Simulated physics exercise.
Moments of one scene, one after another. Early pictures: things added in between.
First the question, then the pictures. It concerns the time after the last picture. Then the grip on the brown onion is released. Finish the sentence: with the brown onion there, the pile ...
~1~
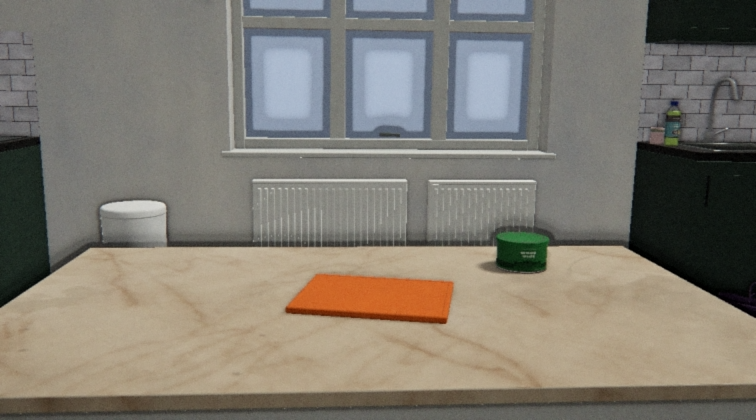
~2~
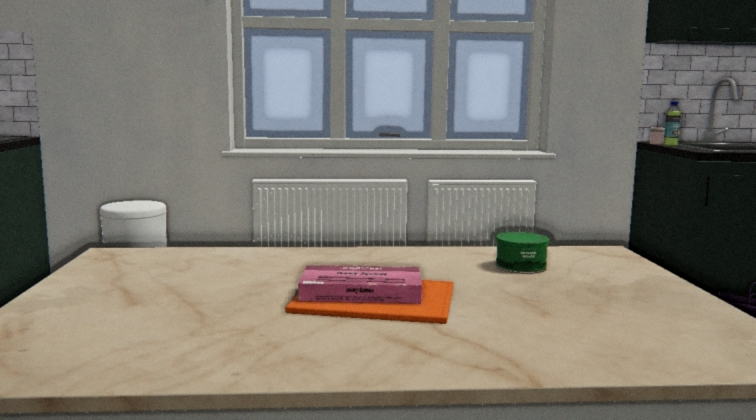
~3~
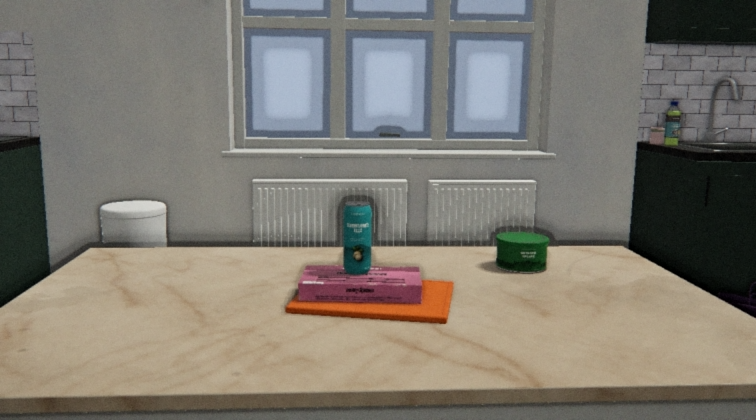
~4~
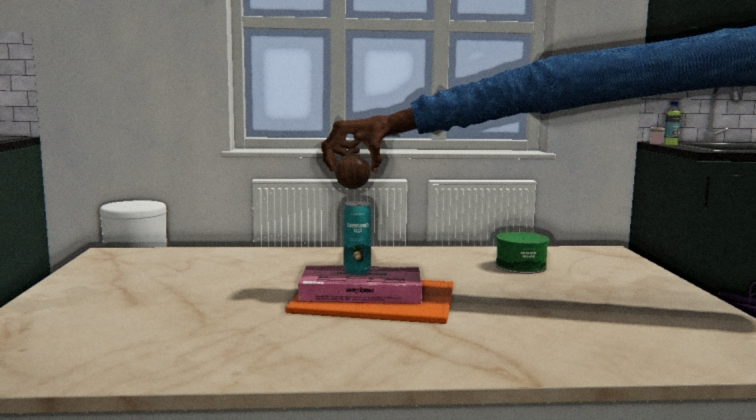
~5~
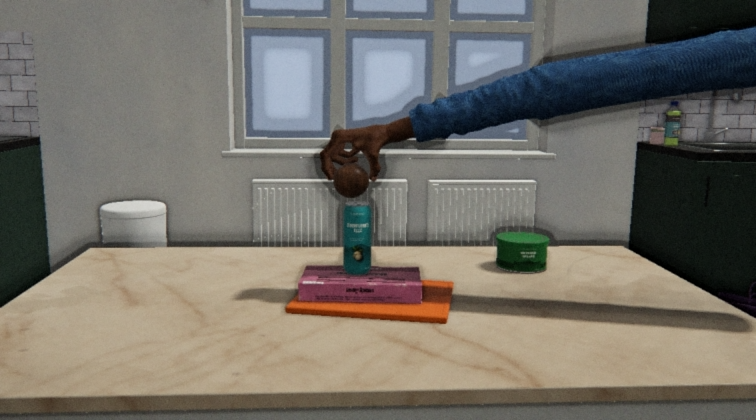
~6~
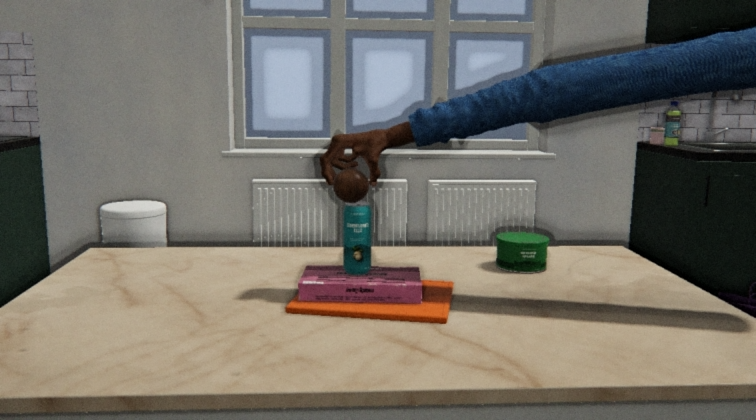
The pile stands firm.
Then, 0.30 s later than the last frame, all is still.
Then, 0.60 s later than the last frame, brown onion resting near (351, 186).
When it is over, all 5 as before. End places, in pixels of the last picture, brown onion near (351, 186). The pile stays up.
